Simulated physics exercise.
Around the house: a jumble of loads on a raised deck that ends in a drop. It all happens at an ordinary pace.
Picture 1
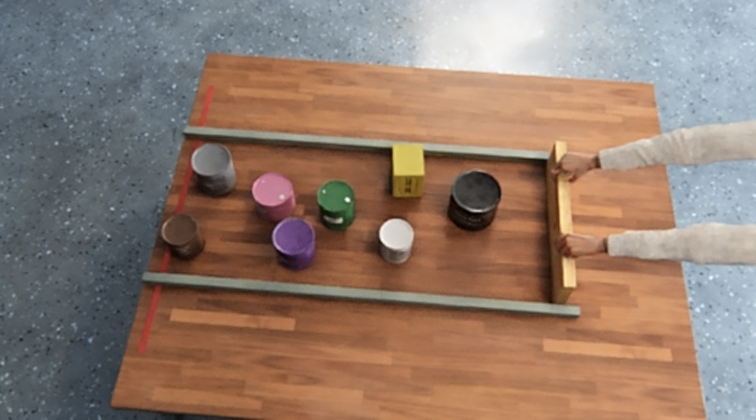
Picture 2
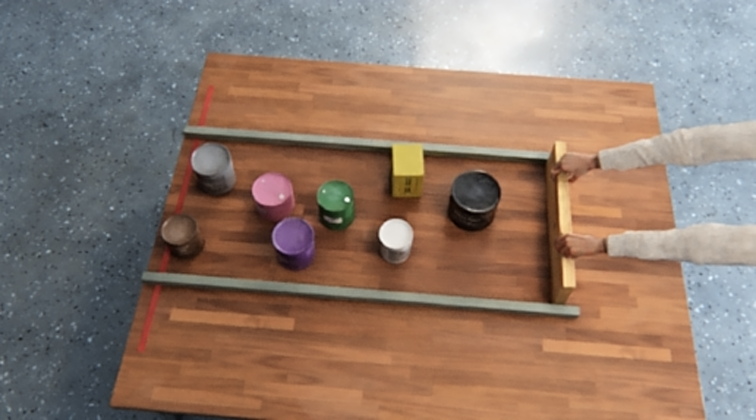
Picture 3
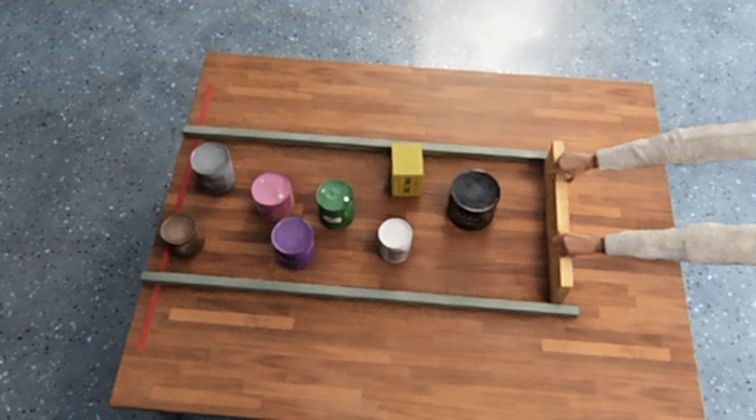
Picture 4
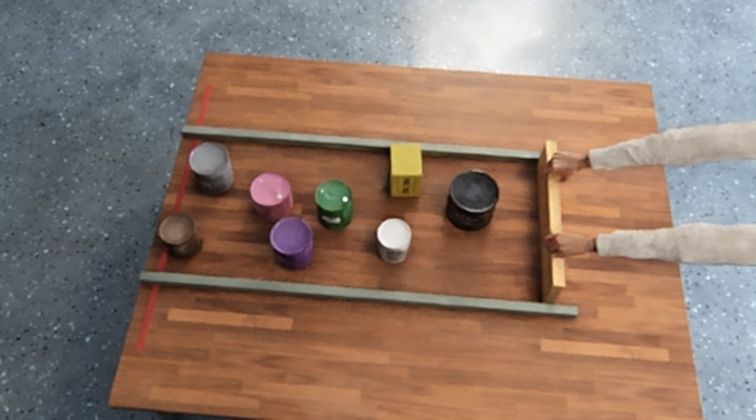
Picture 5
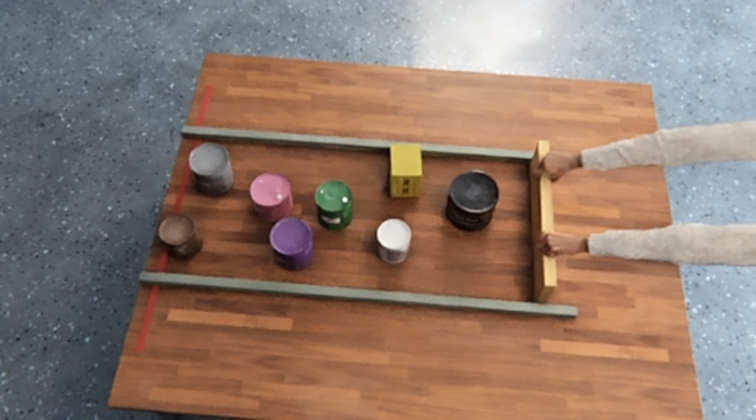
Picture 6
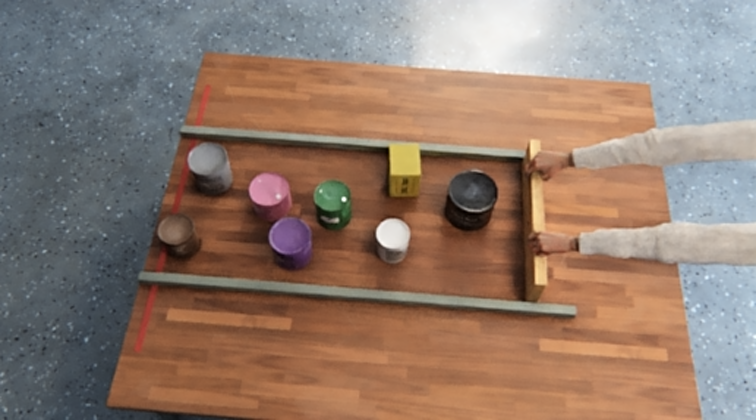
The video shows several colored cans and a yellow box between two rails on a wooden table, with a red line at the left, as two hands slide a wooden plank a short way left toward the black can.
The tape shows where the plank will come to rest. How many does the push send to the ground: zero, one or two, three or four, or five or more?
The number that fall off is five or more.
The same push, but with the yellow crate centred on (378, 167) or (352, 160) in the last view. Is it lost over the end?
The yellow crate comes down; is lost.
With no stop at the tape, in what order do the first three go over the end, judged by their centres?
Earliest first: The pink canister, then the grey pail, then the brown pail.
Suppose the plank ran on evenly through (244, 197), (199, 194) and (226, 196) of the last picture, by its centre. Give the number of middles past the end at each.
Past the end: 0, 4 and 1.
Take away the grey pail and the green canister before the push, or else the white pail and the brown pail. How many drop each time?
Fallen: 6, and 6 in the other try.
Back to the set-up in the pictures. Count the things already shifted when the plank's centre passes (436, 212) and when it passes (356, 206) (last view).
By then 2, and 5.
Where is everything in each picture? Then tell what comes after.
The first frame shows brown pail (183, 237); grey pail (215, 170); pink canister (274, 197); plank (559, 221); tape (180, 204).
The second frame shows grey pail (214, 170); white pail (395, 242).
The third frame shows pink canister (273, 196); yellow crate (406, 170).
The fourth frame shows brown pail (181, 237); purple pail (293, 245).
The fifth frame shows grey pail (212, 170); black pail (472, 202).
The sixth frame shows brown pail (180, 237); grey pail (211, 170); pink canister (271, 197); plank (533, 219); tape (177, 203).
Soon after, none off yet; brown pail at rest near (180, 237); grey pail at rest near (211, 170); pink canister at rest near (271, 197).
Then, none off yet; brown pail at rest near (180, 237); grey pail moved a little near (202, 166); pink canister moved about its own width near (230, 188).
At rest, the number that fall off is five or more; fallen, black pail, yellow crate, white pail, green canister, purple pail, pink canister, grey pail and brown pail.
